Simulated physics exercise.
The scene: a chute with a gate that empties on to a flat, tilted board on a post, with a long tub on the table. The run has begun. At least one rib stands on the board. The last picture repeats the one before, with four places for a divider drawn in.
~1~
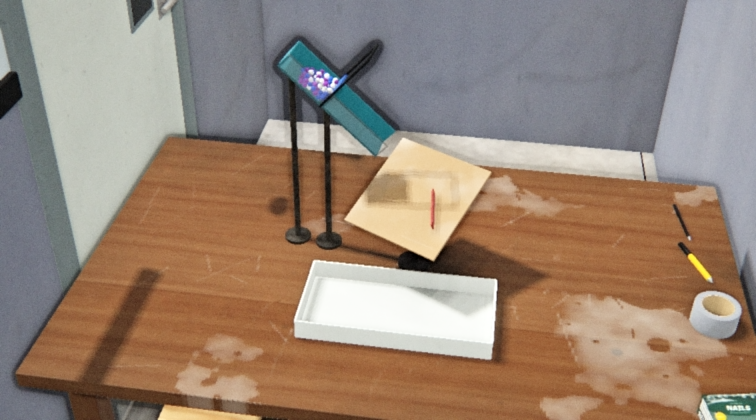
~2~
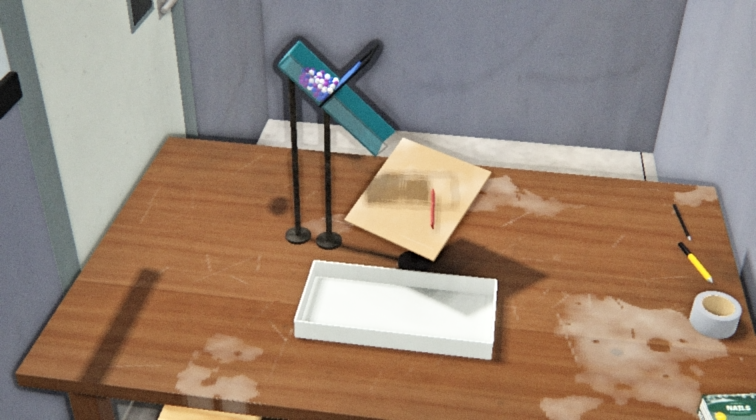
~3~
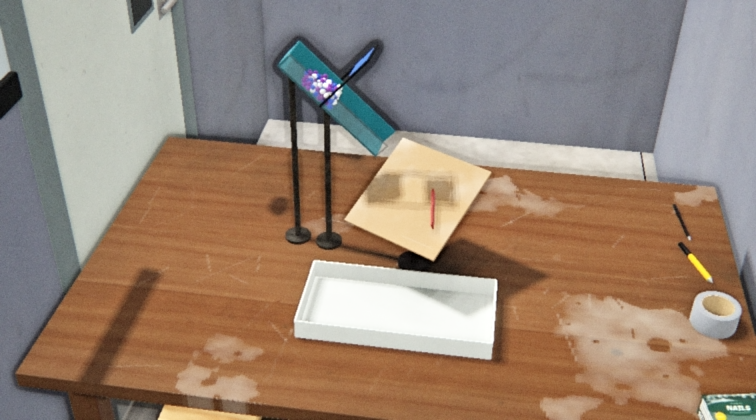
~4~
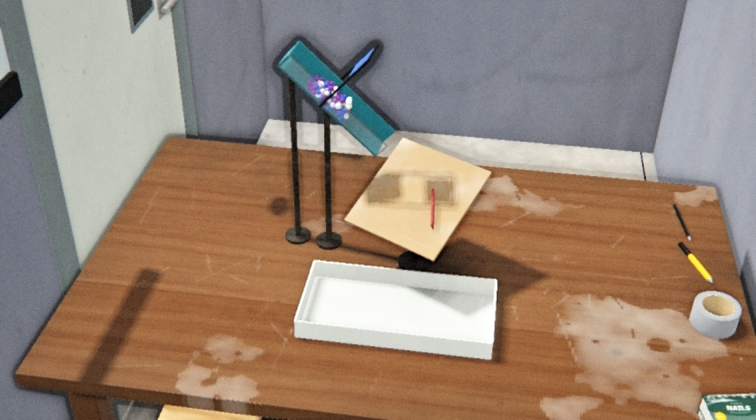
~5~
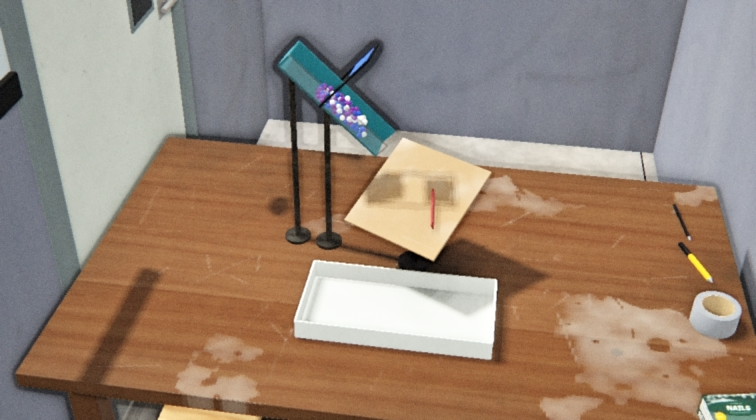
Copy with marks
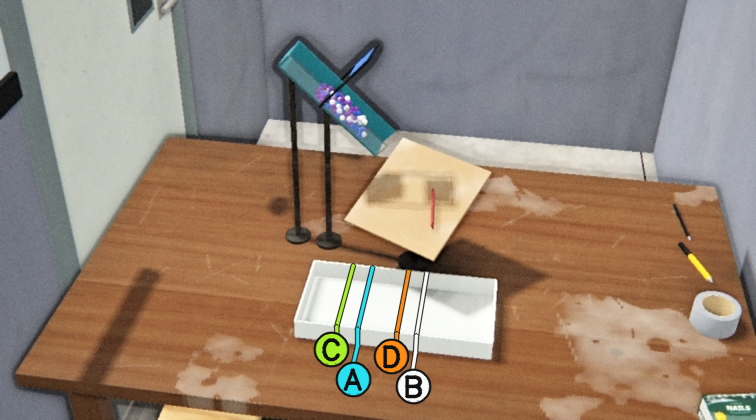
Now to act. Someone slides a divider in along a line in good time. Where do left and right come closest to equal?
It is D.
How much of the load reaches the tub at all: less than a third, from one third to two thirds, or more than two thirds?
About that: From one third to two thirds.
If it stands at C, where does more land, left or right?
The right side.
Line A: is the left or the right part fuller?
Right.
On the marked copy, line A crosses the front rim at (357, 328); line B crosses the front rim at (416, 334); line C crosses the front rim at (336, 325); line D crosses the front rim at (396, 332).
With A, of what is caught, about a quarter on the left of the divider, most on the right.
With B, of what is caught, most on the left of the divider, a small part on the right.
With C, of what is caught, a small part on the left of the divider, nearly all on the right.
With D, of what is caught, about half on the left of the divider, about half on the right.
